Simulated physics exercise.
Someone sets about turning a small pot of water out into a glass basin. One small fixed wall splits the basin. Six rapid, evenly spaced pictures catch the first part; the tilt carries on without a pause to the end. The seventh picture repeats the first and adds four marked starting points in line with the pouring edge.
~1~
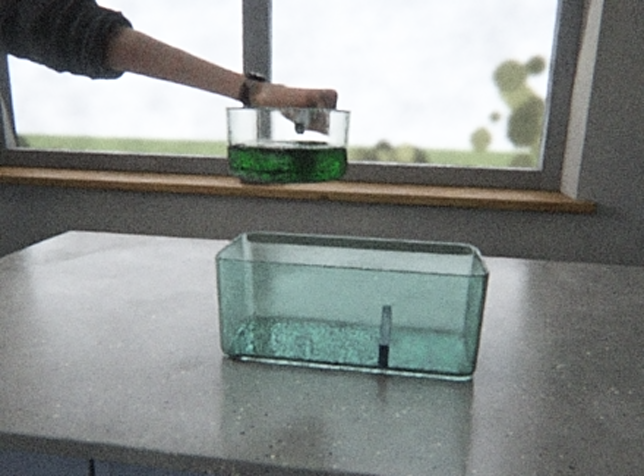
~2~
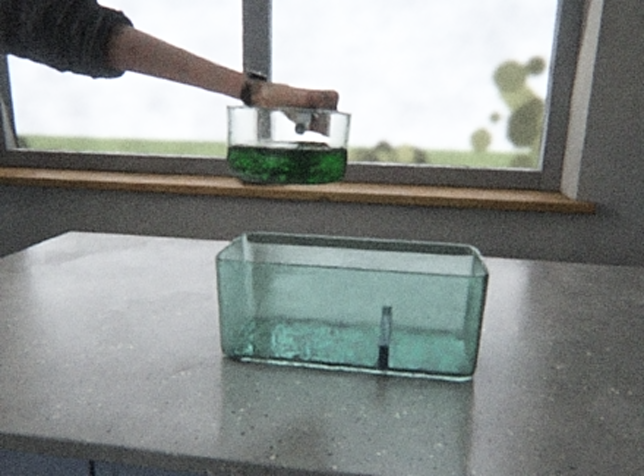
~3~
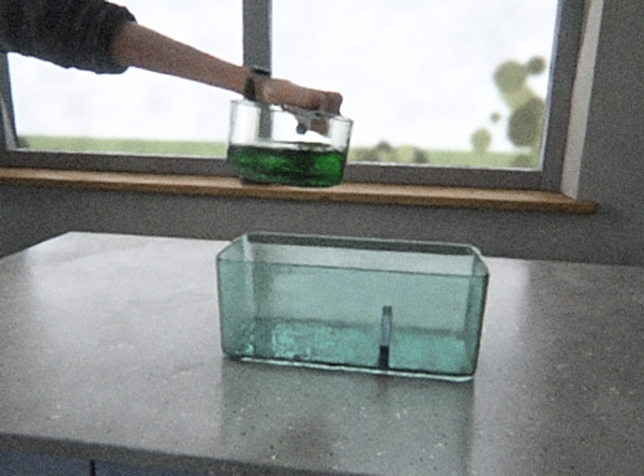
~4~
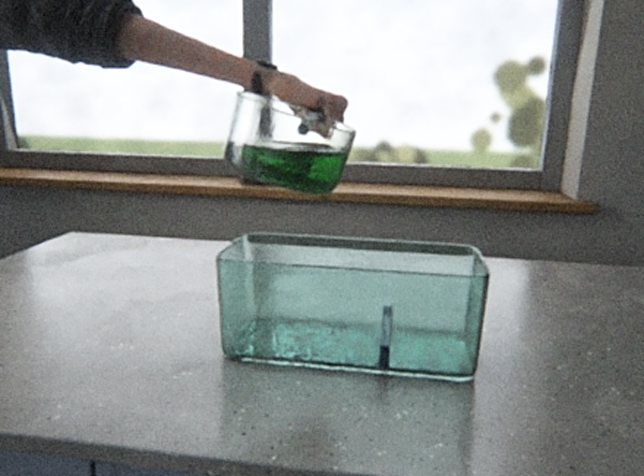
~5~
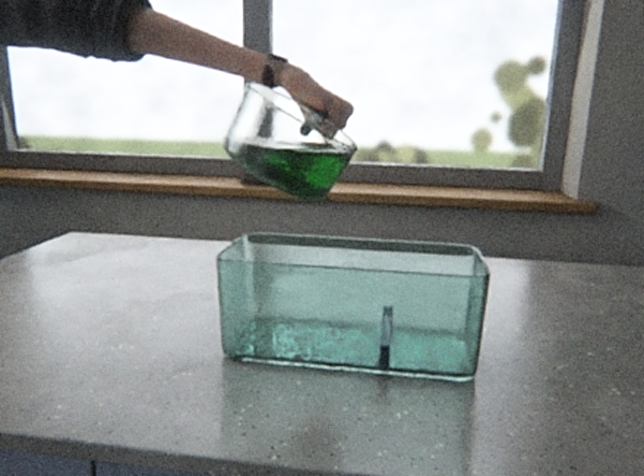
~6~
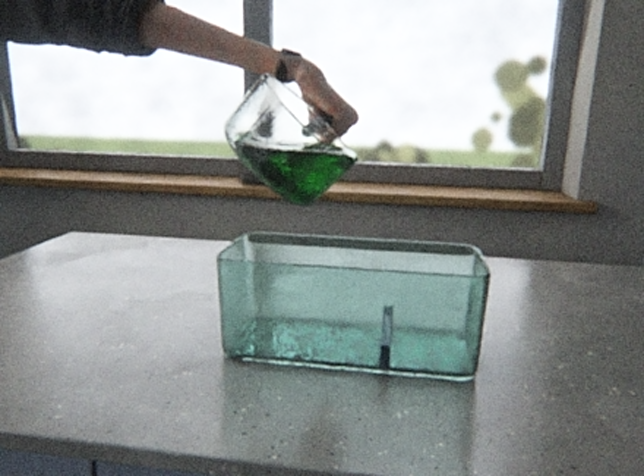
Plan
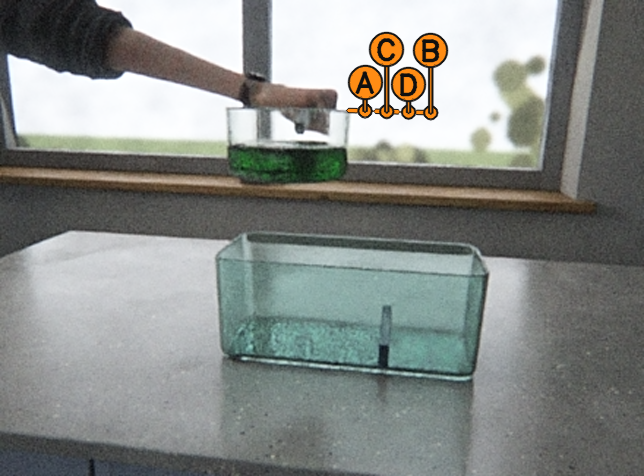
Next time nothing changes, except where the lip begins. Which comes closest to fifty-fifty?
Best: A.
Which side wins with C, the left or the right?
The right side.
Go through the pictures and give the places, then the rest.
Upright, lip at (348, 110); basin from (221, 353) to (475, 376); top of the wall at (386, 323); nothing has left yet, in the first frame.
Upright, lip at (349, 113); nothing has left yet, in the second frame.
Tipped about 8°, lip at (352, 120); nothing has left yet, in the third frame.
Tipped about 17°, lip at (355, 131); nothing has left yet, in the fourth frame.
Tipped about 29°, lip at (356, 145); nothing has left yet, in the fifth frame.
Tipped about 43°, lip at (353, 161); water is over the lip, down to (353, 161), in the sixth frame.
In orange, A at (365, 110); B at (430, 112); C at (386, 111); D at (408, 112).
With A, about 51 % ends left of the wall and 49 % right of it.
With B, about 32 % ends left of the wall and 66 % right of it.
With C, about 27 % ends left of the wall and 73 % right of it.
With D, about 25 % ends left of the wall and 75 % right of it.
